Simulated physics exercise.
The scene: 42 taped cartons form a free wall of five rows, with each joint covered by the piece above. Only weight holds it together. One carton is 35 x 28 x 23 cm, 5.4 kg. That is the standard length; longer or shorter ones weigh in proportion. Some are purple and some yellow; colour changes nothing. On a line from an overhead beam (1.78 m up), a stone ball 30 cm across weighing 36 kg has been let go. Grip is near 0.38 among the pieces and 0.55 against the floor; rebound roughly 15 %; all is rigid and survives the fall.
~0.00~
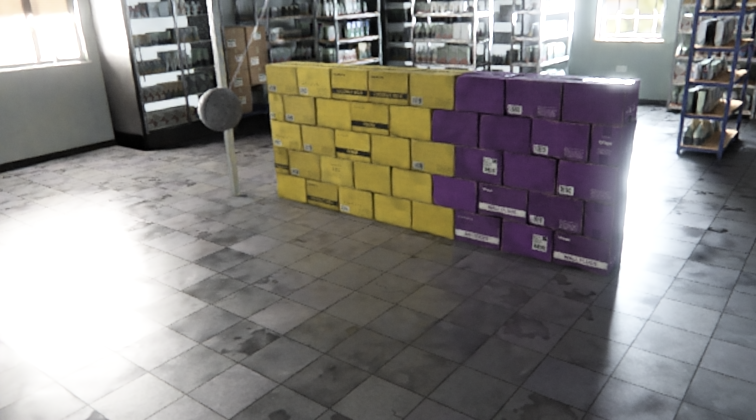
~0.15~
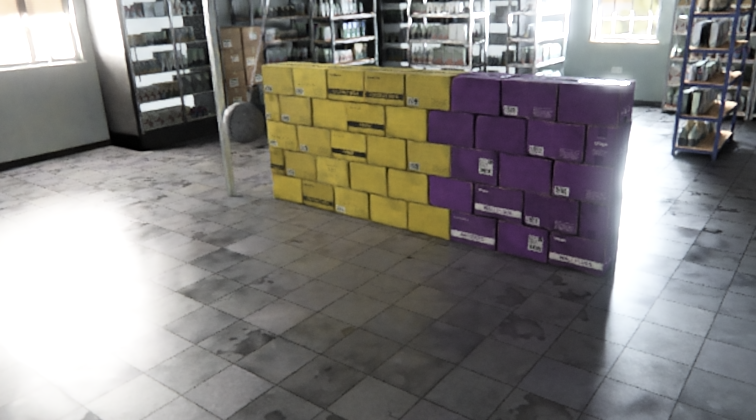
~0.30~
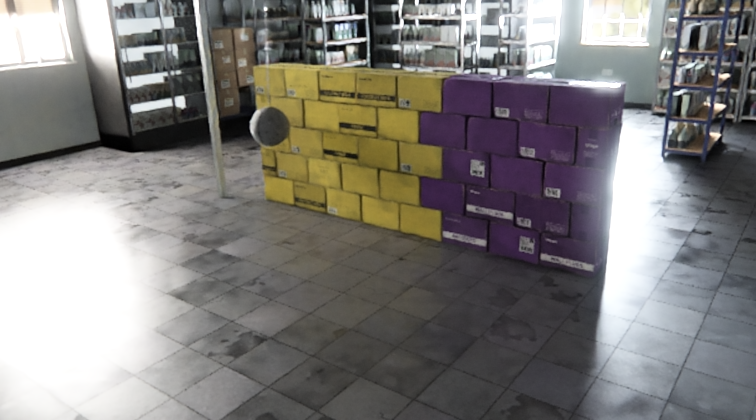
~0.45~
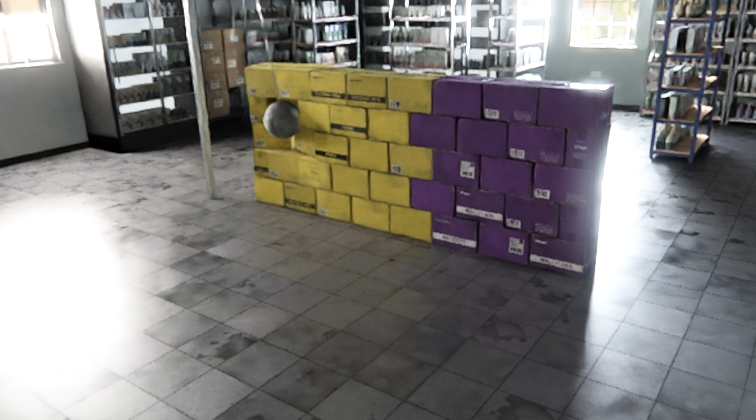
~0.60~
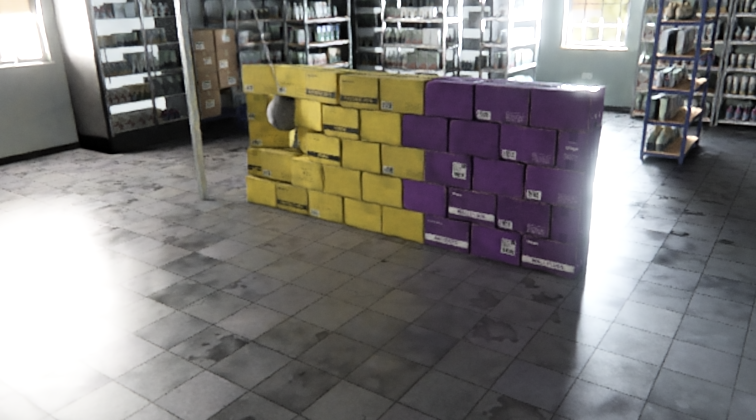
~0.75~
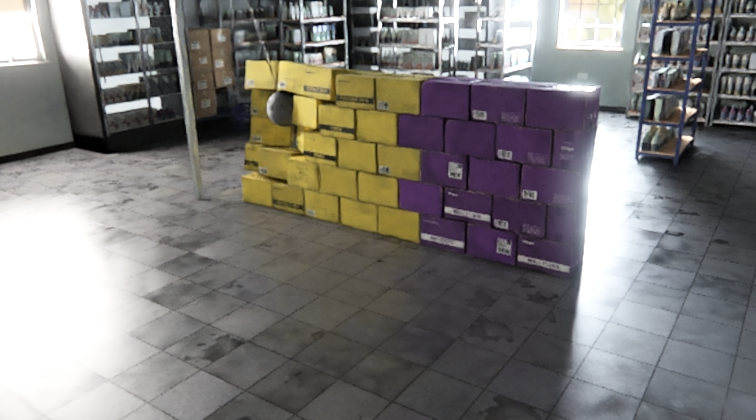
In a room lined with shelves, a grey ball on a line swung in from the left toward a wall of yellow and purple boxes, pushed into the yellow end, and knocked several boxes slightly askew.
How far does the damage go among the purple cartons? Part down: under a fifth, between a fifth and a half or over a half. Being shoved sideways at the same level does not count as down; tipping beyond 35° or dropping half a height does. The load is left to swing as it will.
Under a fifth of them.
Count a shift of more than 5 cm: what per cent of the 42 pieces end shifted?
25 per cent.
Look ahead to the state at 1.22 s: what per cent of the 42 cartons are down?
By then 15 per cent.
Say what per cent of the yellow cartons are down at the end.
Yellow 40 per cent.
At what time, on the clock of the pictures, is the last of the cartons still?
At about 3.0 s.
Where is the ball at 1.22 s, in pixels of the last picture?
Around (261, 123).
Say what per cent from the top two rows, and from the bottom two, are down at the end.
From the top 40, from the bottom 10 per cent.
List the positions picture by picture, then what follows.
In the first picture (we follow the side turned to the camera; the camera pans a little), ball (216, 103) line 37° before plumb; top purple carton (479, 95); top yellow carton (281, 80); no piece has moved.
In the second picture, ball (239, 120) line 23° before plumb; top purple carton (475, 96).
In the third picture, ball (266, 129) line 4° before plumb; top purple carton (466, 98).
In the fourth picture, ball (280, 127) line 10° past plumb; top purple carton (456, 99); top yellow carton (262, 83) tipped 4°; steepest lean 4°, the carton at (294, 85); 8 stirred so far.
In the fifth picture, ball (282, 120) line 18° past plumb; top purple carton (448, 100); top yellow carton (259, 80) tipped 4°; 10 stirred so far.
In the sixth picture, ball (281, 117) line 22° past plumb; top purple carton (444, 100); top yellow carton (260, 75) tipped 13°; 10 stirred so far.
Around 1.22 s, line 6° past plumb; none of the 17 purple cartons down (6 of 42 in all colours); top purple carton unmoved; top yellow carton tipped 59°, 30 cm lower.
Around 1.82 s, line 22° before plumb; none of the 17 purple cartons down (10 of 42 in all colours); top purple carton unmoved; top yellow carton on its side.
Finally (3.4 s), line plumb; none of the 17 purple cartons down (10 of 42 in all colours); top purple carton unmoved; top yellow carton on its side. That is 0 per cent. Seen by the last camera, middles, top purple carton near (454, 97), top yellow carton near (328, 144).
